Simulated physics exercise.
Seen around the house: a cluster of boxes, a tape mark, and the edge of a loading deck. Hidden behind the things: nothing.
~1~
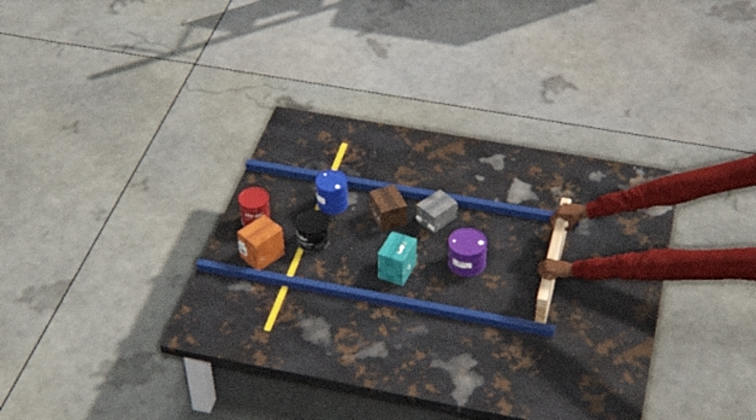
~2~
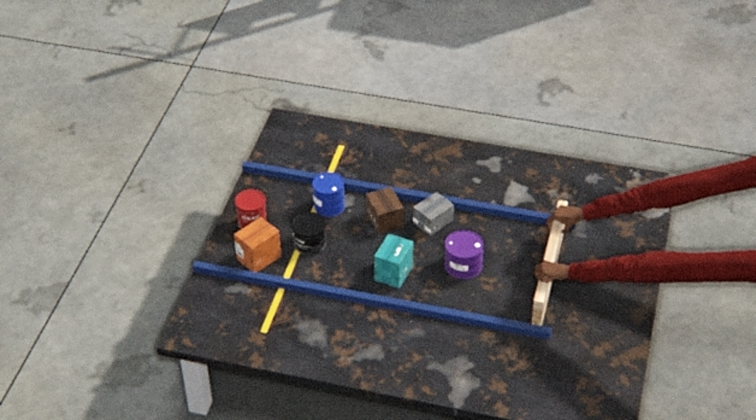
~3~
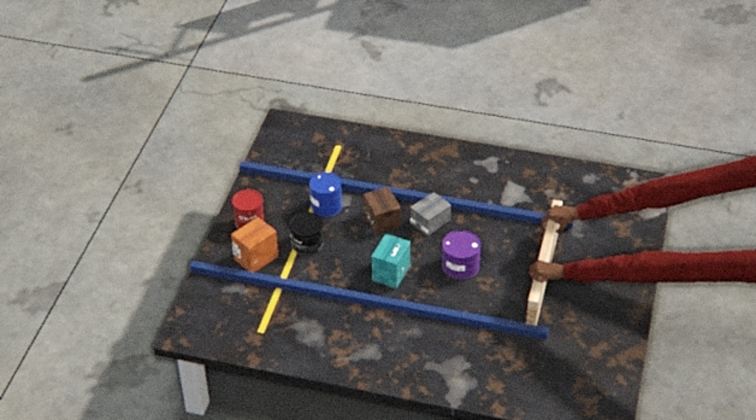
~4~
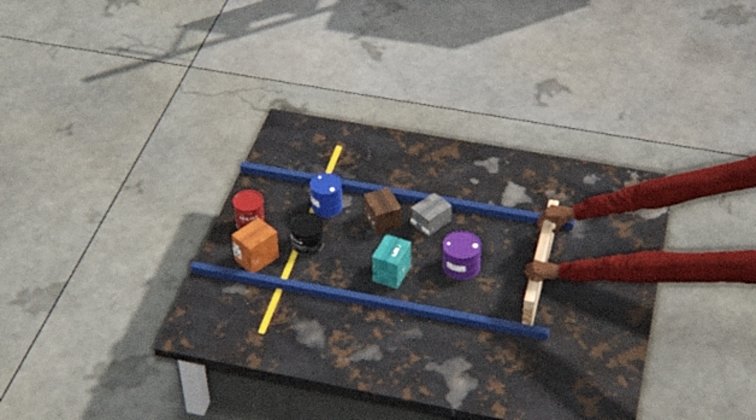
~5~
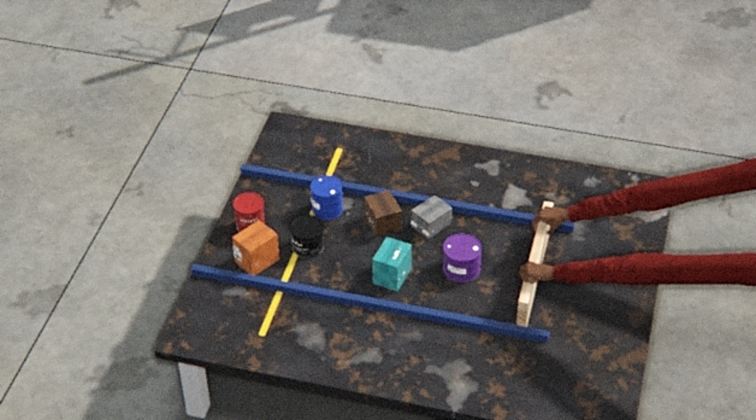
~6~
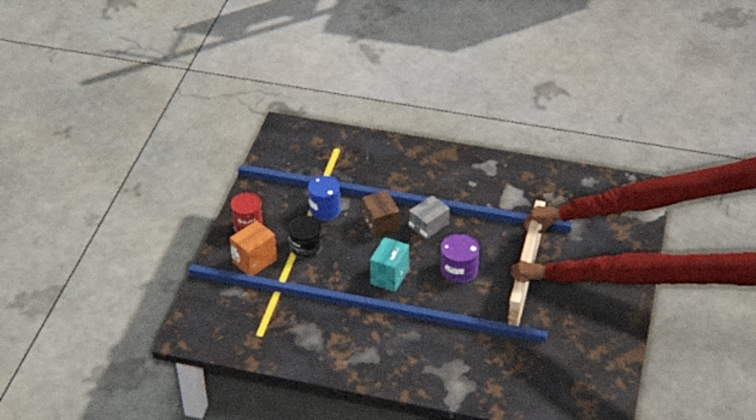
On a rust-stained deck, two red-sleeved arms slide a wooden plank slightly left between blue rails, toward scattered boxes and canisters.
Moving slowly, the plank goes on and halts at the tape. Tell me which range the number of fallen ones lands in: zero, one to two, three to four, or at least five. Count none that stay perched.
The count that fall off is none at all.
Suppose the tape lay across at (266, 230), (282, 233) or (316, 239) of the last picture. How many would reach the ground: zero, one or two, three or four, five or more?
First one to two, then not one, then none.
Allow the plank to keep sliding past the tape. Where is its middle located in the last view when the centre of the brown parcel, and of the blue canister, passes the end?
For the brown parcel, about (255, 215); for the blue canister, about (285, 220).
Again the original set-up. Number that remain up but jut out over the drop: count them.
As for overhanging, the count is 0.
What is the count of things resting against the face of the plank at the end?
At rest, 3 are in contact.
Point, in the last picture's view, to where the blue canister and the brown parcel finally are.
(250, 182), and the other (276, 193).
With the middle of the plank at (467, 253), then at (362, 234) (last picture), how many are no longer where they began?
First 1, then 5.
Soon after, none off yet; red pail at rest near (247, 215); orange parcel at rest near (254, 249); black pail at rest near (305, 237).
Then, none off yet; red pail at rest near (247, 215); orange parcel at rest near (254, 249); black pail moved a little near (291, 237).
At rest, the number that fall off is zero.
